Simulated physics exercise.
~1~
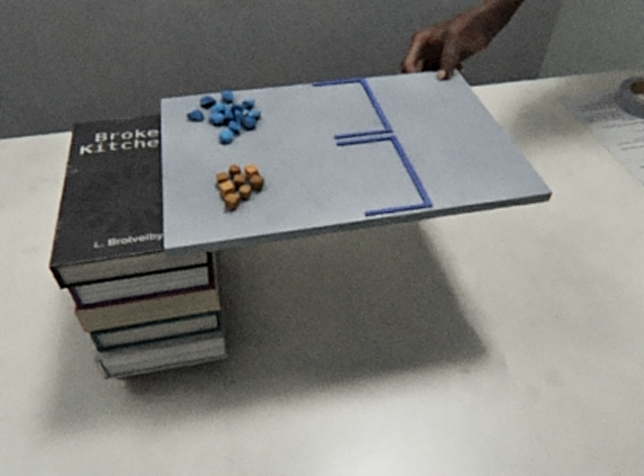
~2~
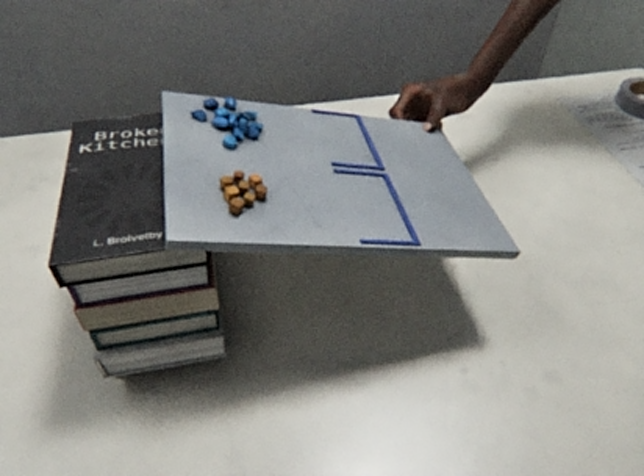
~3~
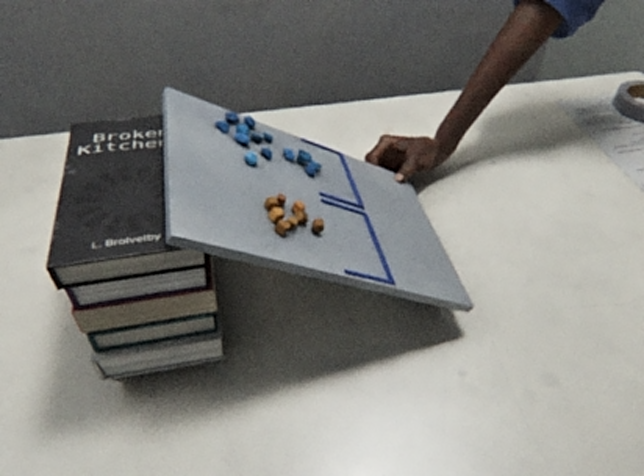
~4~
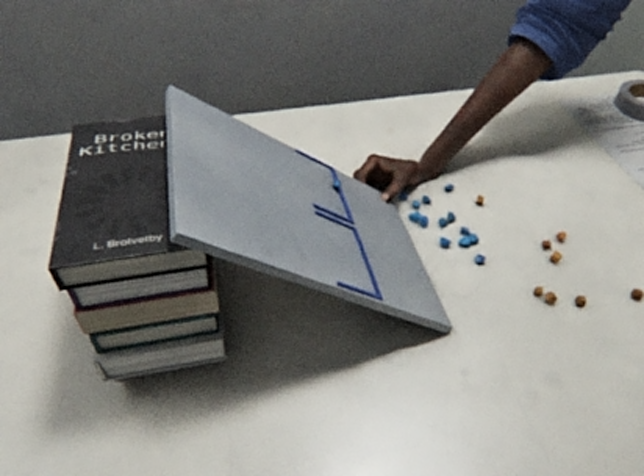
Grey board on stacked books tilting down to the right as a hand lowers it, blue and orange pieces spilling past blue barriers.
